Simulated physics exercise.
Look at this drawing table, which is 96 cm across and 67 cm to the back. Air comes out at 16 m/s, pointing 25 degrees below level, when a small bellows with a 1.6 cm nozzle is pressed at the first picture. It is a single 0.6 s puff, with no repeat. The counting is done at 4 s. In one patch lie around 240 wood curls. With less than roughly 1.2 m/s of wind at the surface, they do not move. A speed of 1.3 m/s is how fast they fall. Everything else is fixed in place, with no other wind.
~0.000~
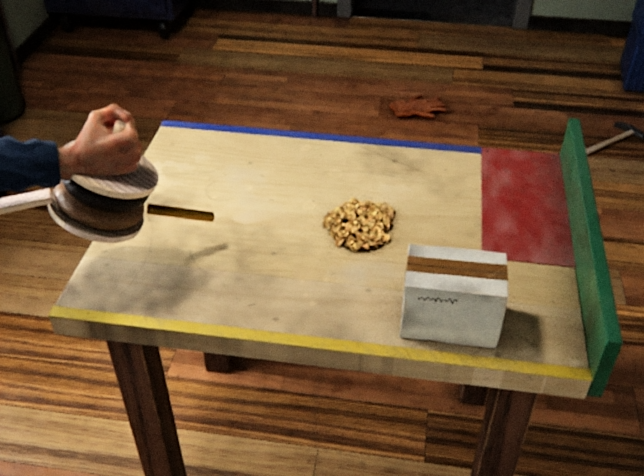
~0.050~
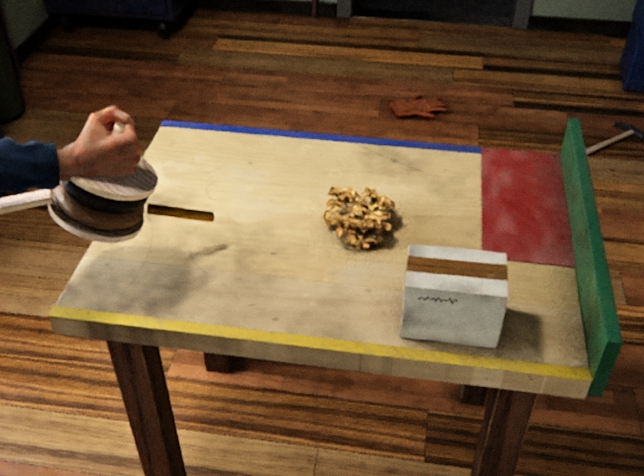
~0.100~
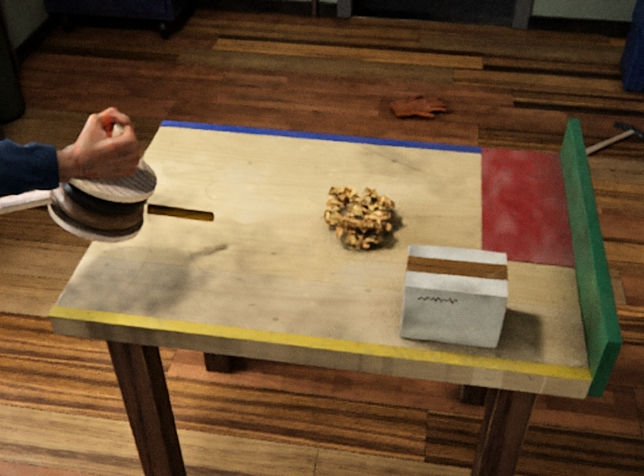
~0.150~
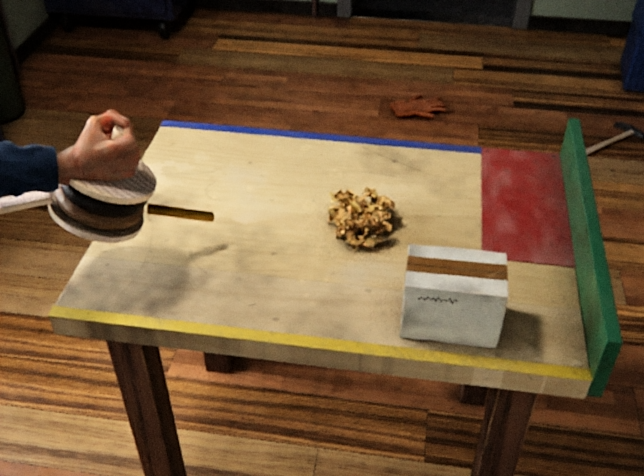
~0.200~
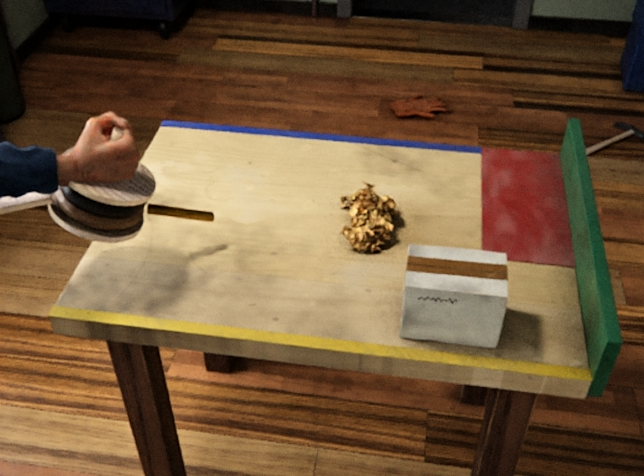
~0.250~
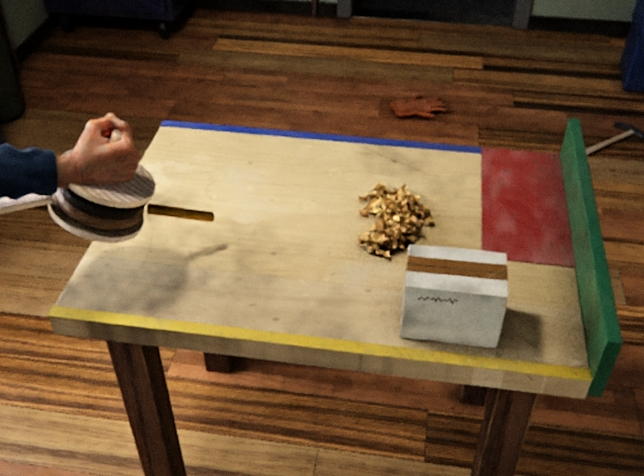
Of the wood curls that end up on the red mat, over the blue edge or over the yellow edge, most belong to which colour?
I would say most belong to red.
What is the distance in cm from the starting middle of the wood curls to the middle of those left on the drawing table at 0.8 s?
Roughly 40 centimetres.
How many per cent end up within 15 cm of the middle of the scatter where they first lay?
Roughly 0 in a hundred.
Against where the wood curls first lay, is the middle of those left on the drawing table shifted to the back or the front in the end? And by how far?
I'd say backward, around 10 cm.
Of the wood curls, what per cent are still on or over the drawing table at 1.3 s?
The remaining share is about 80 %.
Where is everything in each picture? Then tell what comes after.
The middle of the wood curls is near (356, 224), none has stirred yet and the mouth of the small bellows is at (212, 217), in the first picture.
The middle of the wood curls is near (361, 213), none has stirred yet, the yellow edge is centred on (308, 347), the blue edge is centred on (355, 137) and the red mat is centred on (524, 202), in the second picture.
The middle of the wood curls is near (361, 213), none has stirred yet and the top of a box is at (457, 269), in the third picture.
The middle of the wood curls is near (361, 213) and about 5 % have left their places, in the fourth picture.
The middle of the wood curls is near (375, 218), the farthest in sight from the small bellows is at (391, 208) and about 45 % have left their places, in the fifth picture.
The middle of the wood curls is near (396, 220), the farthest in sight from the small bellows is at (426, 212) and about 90 % have left their places, in the sixth picture.
After 0.8 s, 84 % are still on the top, 0 % are over the yellow edge, 16 % over the blue edge and 77 % on the red mat; the middle of those left on the top is near (559, 212).
After 1.3 s, 80 % are still on the top, 0 % are over the yellow edge, 20 % over the blue edge and 73 % on the red mat; the middle of those left on the top is near (555, 213).
After 2.2 s, 80 % are still on the top, 0 % are over the yellow edge, 20 % over the blue edge and 73 % on the red mat; the middle of those left on the top is near (555, 213).
After 4.0 s, at the end, 0 % are over the yellow edge, 20 % over the blue edge and 73 % on the red mat; the middle of those left on the top is near (555, 213).
